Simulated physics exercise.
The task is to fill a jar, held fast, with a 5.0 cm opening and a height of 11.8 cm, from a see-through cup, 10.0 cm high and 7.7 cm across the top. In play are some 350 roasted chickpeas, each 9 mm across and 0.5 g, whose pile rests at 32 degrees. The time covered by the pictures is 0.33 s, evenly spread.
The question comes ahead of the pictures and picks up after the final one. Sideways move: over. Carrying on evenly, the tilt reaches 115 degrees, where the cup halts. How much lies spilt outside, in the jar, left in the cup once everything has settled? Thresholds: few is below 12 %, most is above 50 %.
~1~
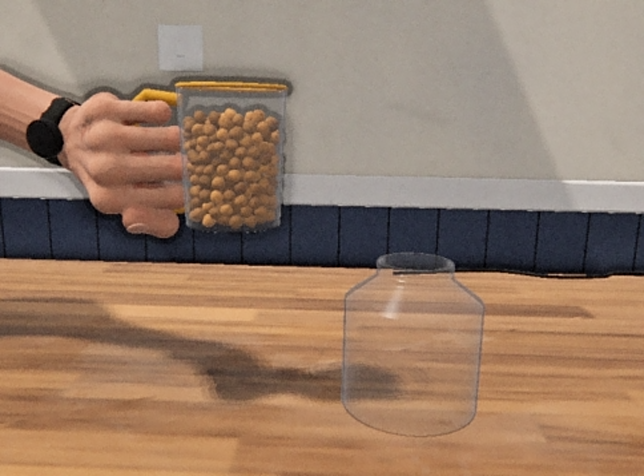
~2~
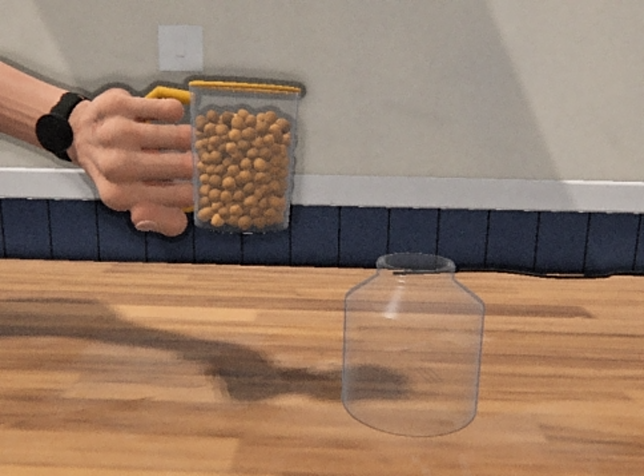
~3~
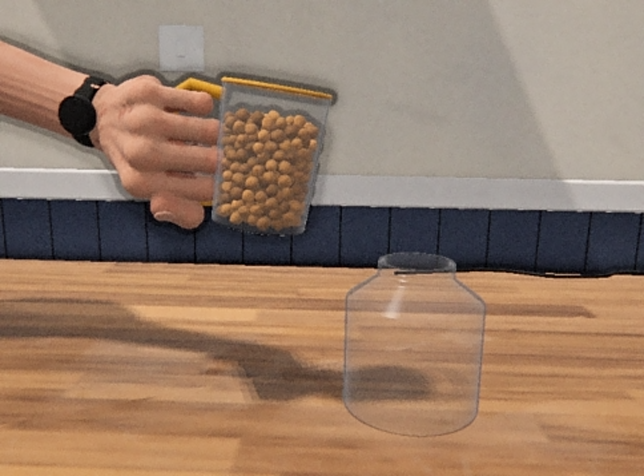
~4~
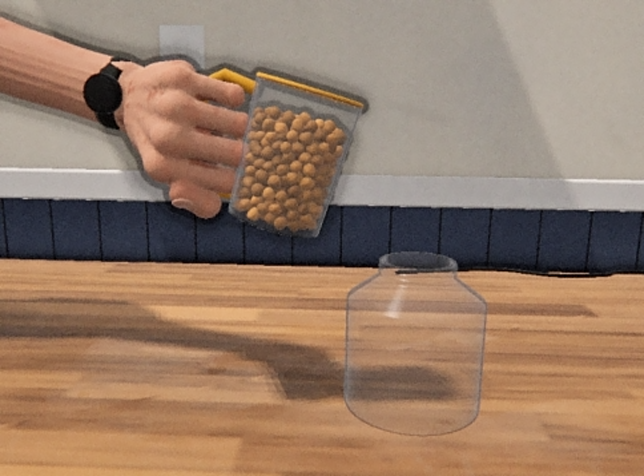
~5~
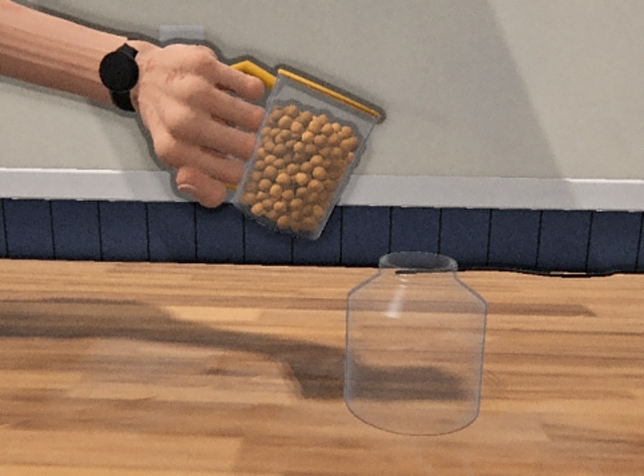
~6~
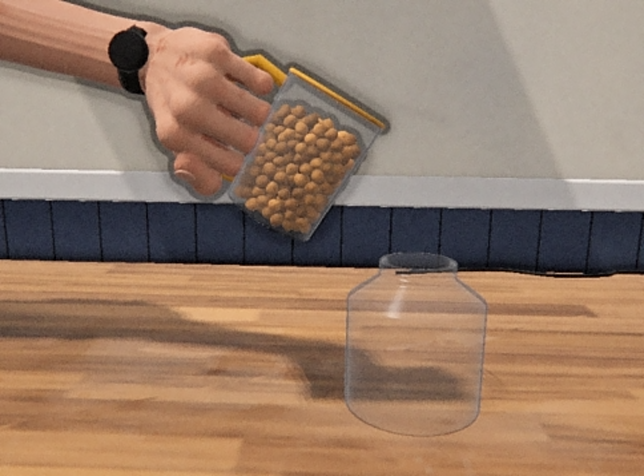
Spilt outside: Most. Jar: Some. Left in the cup: Few.
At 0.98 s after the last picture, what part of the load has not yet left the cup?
Roughly 45 in a hundred.
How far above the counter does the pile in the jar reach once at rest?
I'd say close to 2.5 centimetres.
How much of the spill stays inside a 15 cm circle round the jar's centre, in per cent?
I'd put it close to 70 %.
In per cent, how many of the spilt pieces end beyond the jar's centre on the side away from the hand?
Share: Close to 10 %.
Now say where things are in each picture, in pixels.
The first frame shows cup at (233, 157), tilt 0 degrees, lip at (285, 88), moved 0.0 cm; middle of the pieces at (238, 169); jar at (412, 334).
The second frame shows cup at (244, 157), tilt 2 degrees, lip at (299, 91), moved 0.8 cm; middle of the pieces at (248, 170).
The third frame shows cup at (268, 157), tilt 8 degrees, lip at (330, 98), moved 2.5 cm; middle of the pieces at (271, 171).
The fourth frame shows cup at (292, 157), tilt 15 degrees, lip at (361, 106), moved 4.3 cm; middle of the pieces at (293, 171).
The fifth frame shows cup at (302, 158), tilt 23 degrees, lip at (378, 116), moved 5.1 cm; middle of the pieces at (302, 171).
The sixth frame shows cup at (303, 158), tilt 30 degrees, lip at (383, 127), moved 5.1 cm; middle of the pieces at (301, 172); jar at (415, 333).
Then, 0.38 s after the last picture, tilt 72 degrees; the cup holds 100 %, the jar 0 %.
Then, 0.62 s after the last picture, tilt 98 degrees; the cup holds 95 %, the jar 0 %.
Then, 0.98 s after the last picture, tilt 115 degrees; the cup holds 45 %, the jar 10 %.
In the end, spilt 80 %, jar 20 %, still above 0 %.
